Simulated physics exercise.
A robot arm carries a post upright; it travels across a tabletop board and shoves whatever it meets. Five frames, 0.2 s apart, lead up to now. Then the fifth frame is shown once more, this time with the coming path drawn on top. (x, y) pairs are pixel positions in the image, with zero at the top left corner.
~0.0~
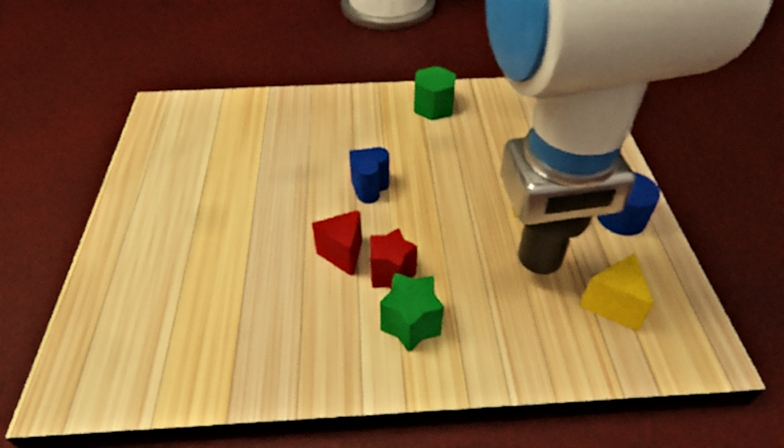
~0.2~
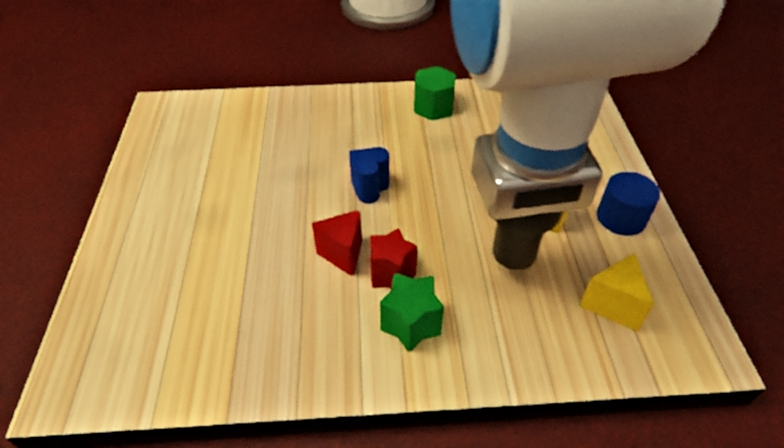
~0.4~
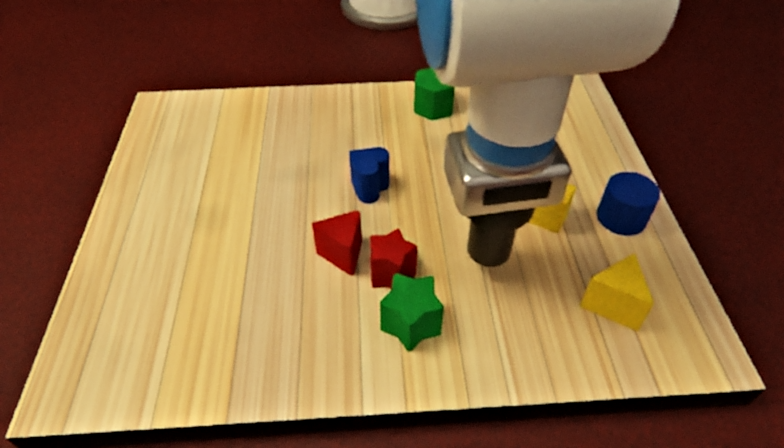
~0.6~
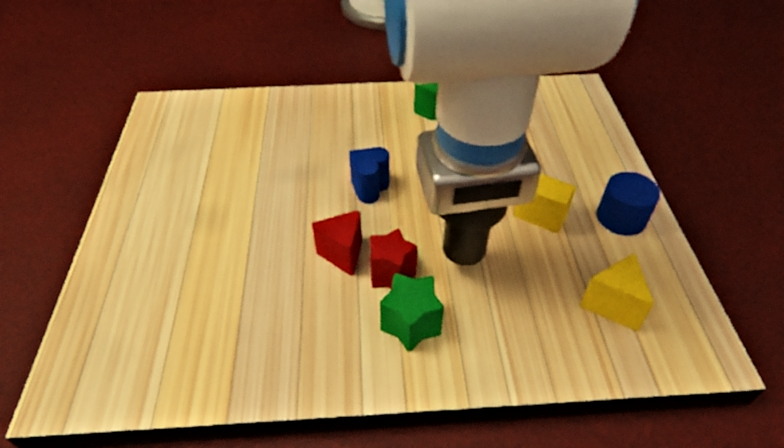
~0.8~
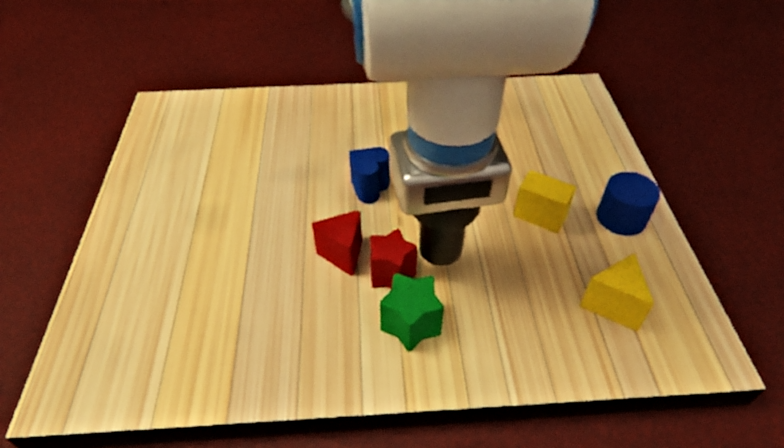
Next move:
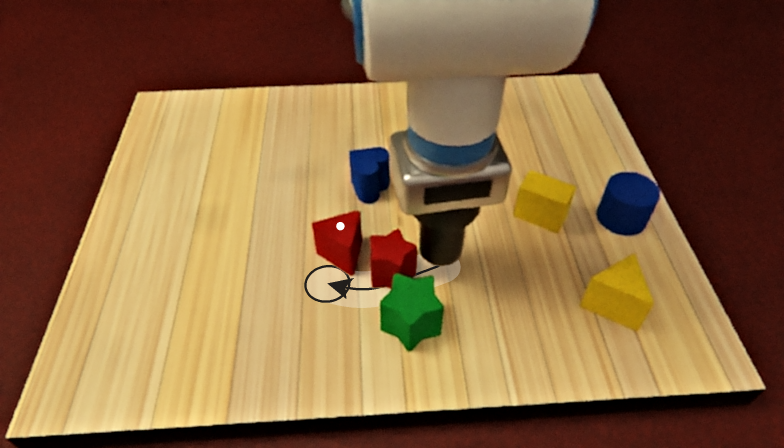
A robot arm with a dark post slid steadily left across a wooden board, moving from beside the yellow and blue blocks to just right of the red star, while the colored blocks stayed still.
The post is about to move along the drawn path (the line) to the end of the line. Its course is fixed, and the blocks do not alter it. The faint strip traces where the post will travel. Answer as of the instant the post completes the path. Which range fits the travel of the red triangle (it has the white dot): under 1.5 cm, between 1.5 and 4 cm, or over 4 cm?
Its displacement is between 1.5 and 4 cm.
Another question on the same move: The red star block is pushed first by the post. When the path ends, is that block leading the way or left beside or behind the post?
In the end it is ahead.
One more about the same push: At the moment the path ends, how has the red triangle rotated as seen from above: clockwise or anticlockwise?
Viewed from the top, it goes clockwise.
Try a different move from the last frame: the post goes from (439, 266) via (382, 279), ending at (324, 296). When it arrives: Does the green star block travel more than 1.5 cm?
In short: No.
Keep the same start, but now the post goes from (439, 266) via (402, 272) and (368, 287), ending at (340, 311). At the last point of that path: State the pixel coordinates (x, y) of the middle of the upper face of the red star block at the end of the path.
I'd place it at (293, 287), taking the centre of its top.
Drawn move, from (439, 266) via (404, 279) and (366, 289), ending at (327, 283); the dot is on the red triangle.
What follows on the original path. One third of the way, post at (404, 262); red star block at (363, 256), turned 25° clockwise.
Two thirds of the way, post at (365, 273); red triangle at (324, 231), turned 55° clockwise; red star block at (323, 268), turned 25° clockwise.
At the end, post at (325, 267); red triangle at (313, 226), turned 75° clockwise; red star block at (283, 268), turned 15° clockwise; green star block still.
